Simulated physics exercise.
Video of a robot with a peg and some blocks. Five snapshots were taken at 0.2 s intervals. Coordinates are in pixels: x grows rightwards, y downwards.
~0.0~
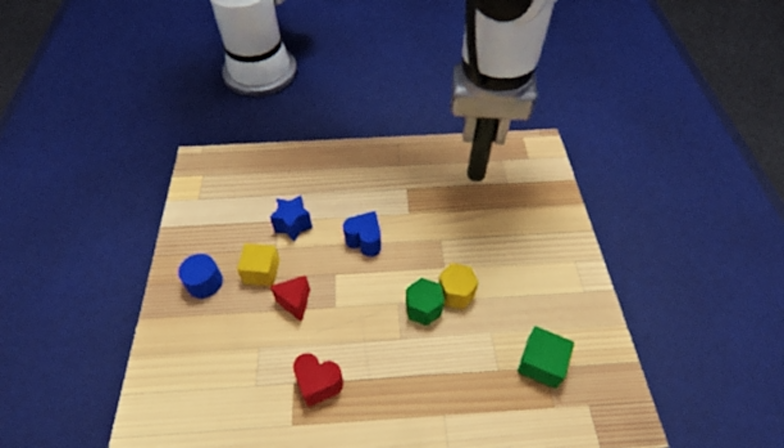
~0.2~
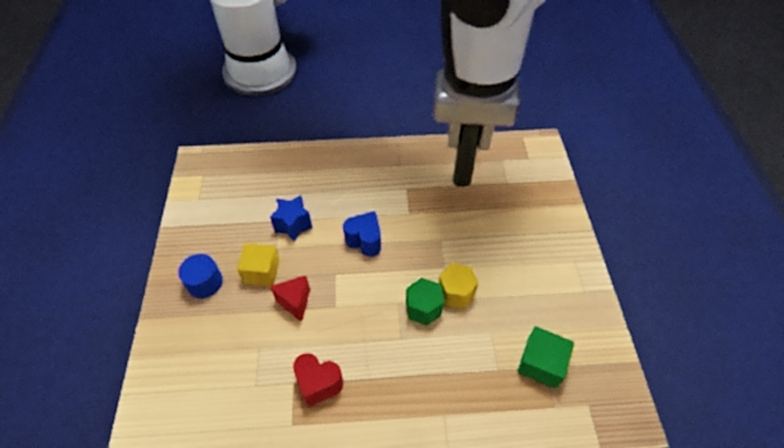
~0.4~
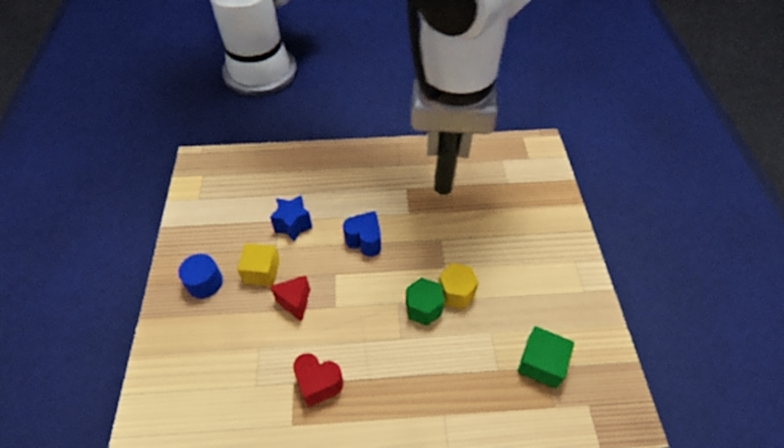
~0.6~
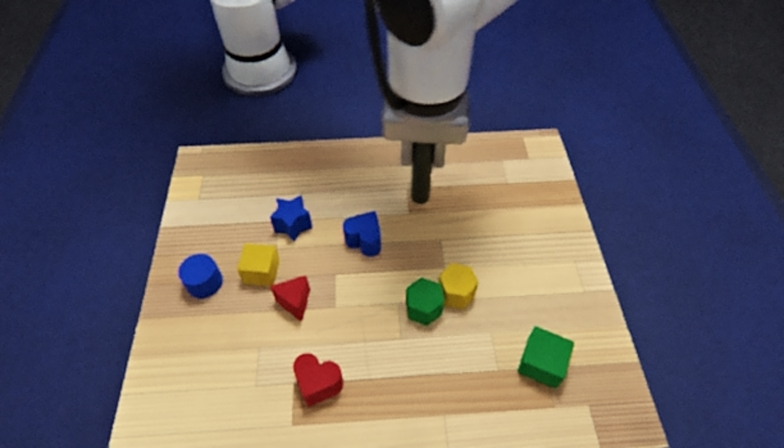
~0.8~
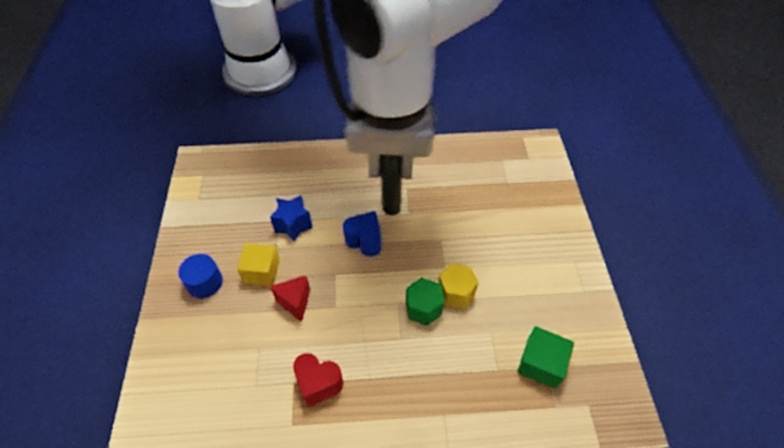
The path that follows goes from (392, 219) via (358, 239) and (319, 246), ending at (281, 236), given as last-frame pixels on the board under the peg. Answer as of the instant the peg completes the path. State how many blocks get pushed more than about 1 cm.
The answer is two blocks.
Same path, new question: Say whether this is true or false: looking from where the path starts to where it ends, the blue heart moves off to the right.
Verdict: False.
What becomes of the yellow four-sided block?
Still in place.
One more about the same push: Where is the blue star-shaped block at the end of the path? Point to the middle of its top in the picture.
Put as a pixel place, it's (278, 202).
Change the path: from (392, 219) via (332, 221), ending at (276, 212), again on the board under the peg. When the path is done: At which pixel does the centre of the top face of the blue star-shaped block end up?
The middle of the upper face of the blue star-shaped block will lie at about (258, 213) in the picture.
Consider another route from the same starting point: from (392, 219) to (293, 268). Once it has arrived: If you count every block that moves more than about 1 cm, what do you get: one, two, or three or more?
I foresee one block being moved.
On the path given first. One third of the way, peg at (357, 229); blue heart at (341, 242), turned 40° anticlockwise.
Two thirds of the way, peg at (316, 235); blue heart at (322, 255), turned 75° anticlockwise.
At the end, peg at (277, 225); yellow four-sided block in place; blue star-shaped block at (278, 202), turned 40° clockwise; blue heart at (322, 255), turned 75° anticlockwise.
